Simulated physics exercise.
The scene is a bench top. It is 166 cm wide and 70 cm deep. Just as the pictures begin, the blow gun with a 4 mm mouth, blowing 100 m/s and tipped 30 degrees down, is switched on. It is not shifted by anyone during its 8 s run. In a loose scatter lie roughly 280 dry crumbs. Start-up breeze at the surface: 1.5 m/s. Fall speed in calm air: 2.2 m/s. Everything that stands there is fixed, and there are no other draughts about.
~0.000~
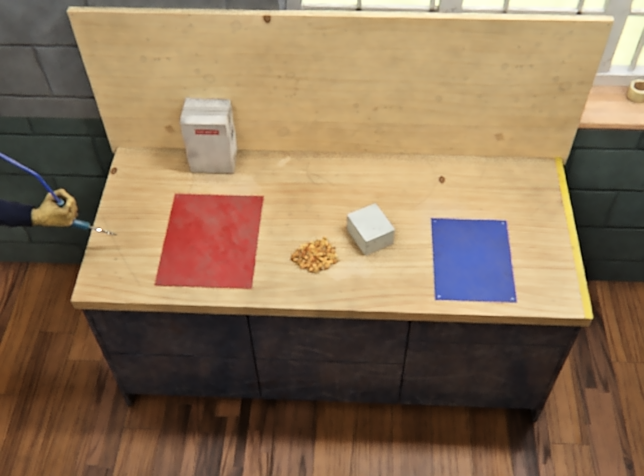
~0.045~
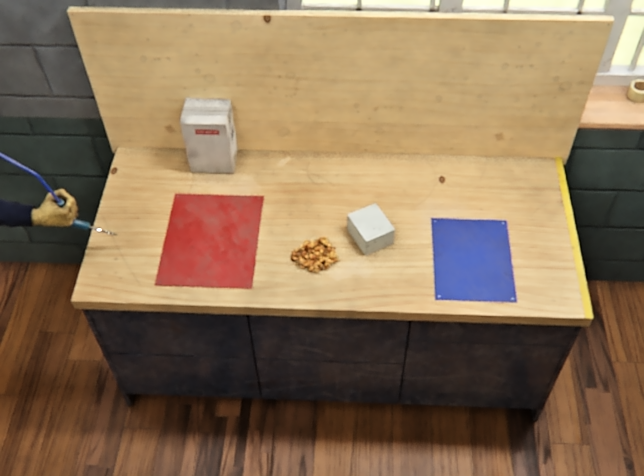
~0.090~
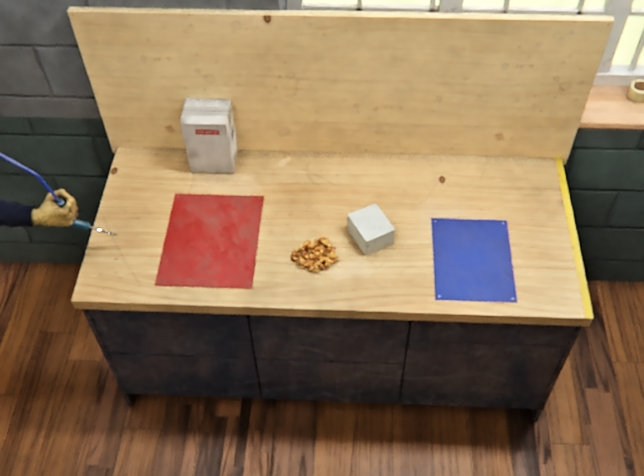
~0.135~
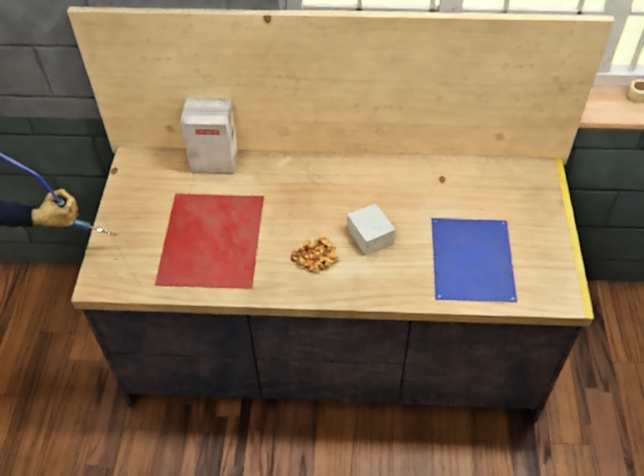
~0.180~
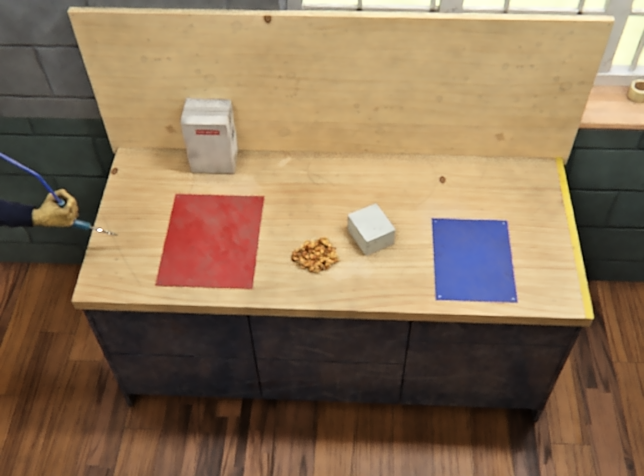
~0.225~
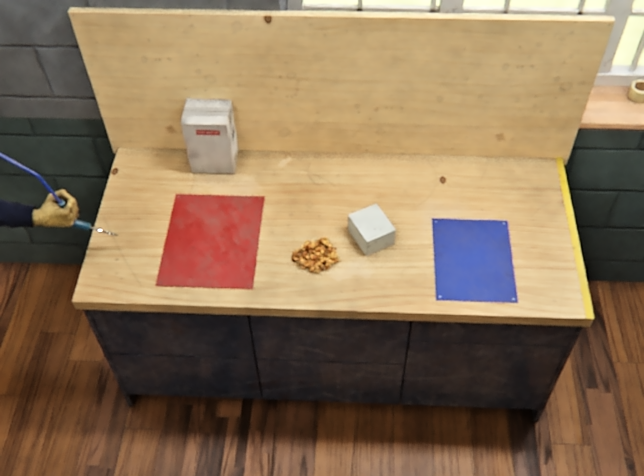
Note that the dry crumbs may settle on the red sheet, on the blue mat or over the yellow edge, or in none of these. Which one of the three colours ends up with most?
The blue place collects the most.
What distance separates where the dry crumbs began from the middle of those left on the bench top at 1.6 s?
Roughly 45 centimetres.
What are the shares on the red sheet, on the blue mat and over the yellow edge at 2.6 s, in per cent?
0 % red, 50 % blue, 0 % yellow.
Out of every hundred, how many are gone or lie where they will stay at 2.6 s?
That works out to some 25 %.
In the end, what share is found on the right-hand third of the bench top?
Roughly 70 in a hundred.
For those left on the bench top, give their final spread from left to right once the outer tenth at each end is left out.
Around 60 cm.
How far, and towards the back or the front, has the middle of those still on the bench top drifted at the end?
The middle ends up shifted toward the near edge, about 5 cm.
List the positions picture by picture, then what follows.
In the first picture, the middle of the dry crumbs is near (315, 255), none has stirred yet and the mouth of the blow gun is at (117, 235).
In the second picture, the middle of the dry crumbs is near (315, 254), none has stirred yet, the blue mat is centred on (472, 259), the red sheet is centred on (212, 239) and the yellow edge is centred on (576, 231).
In the third picture, the middle of the dry crumbs is near (315, 254), none has stirred yet, the top of a block is at (371, 222) and the top of a box is at (206, 111).
In the fourth picture, the middle of the dry crumbs is near (315, 254) and none has stirred yet.
In the fifth picture, the middle of the dry crumbs is near (315, 254) and none has stirred yet.
In the sixth picture, the middle of the dry crumbs is near (316, 255) and none has stirred yet.
After 1.6 s, 54 % are on the blue mat, 0 % on the red sheet and 0 % over the yellow edge; the middle of those still in play is near (455, 279); 21 % have settled or left.
After 2.6 s, 54 % are on the blue mat, 0 % on the red sheet and 0 % over the yellow edge; the middle of those still in play is near (468, 276); 24 % have settled or left.
After 4.4 s, 49 % are on the blue mat, 0 % on the red sheet and 1 % over the yellow edge; the middle of those still in play is near (470, 275); 28 % have settled or left.
After 8.0 s, at the end, 42 % are on the blue mat, 0 % on the red sheet and 2 % over the yellow edge; the middle of those still in play is near (484, 278).
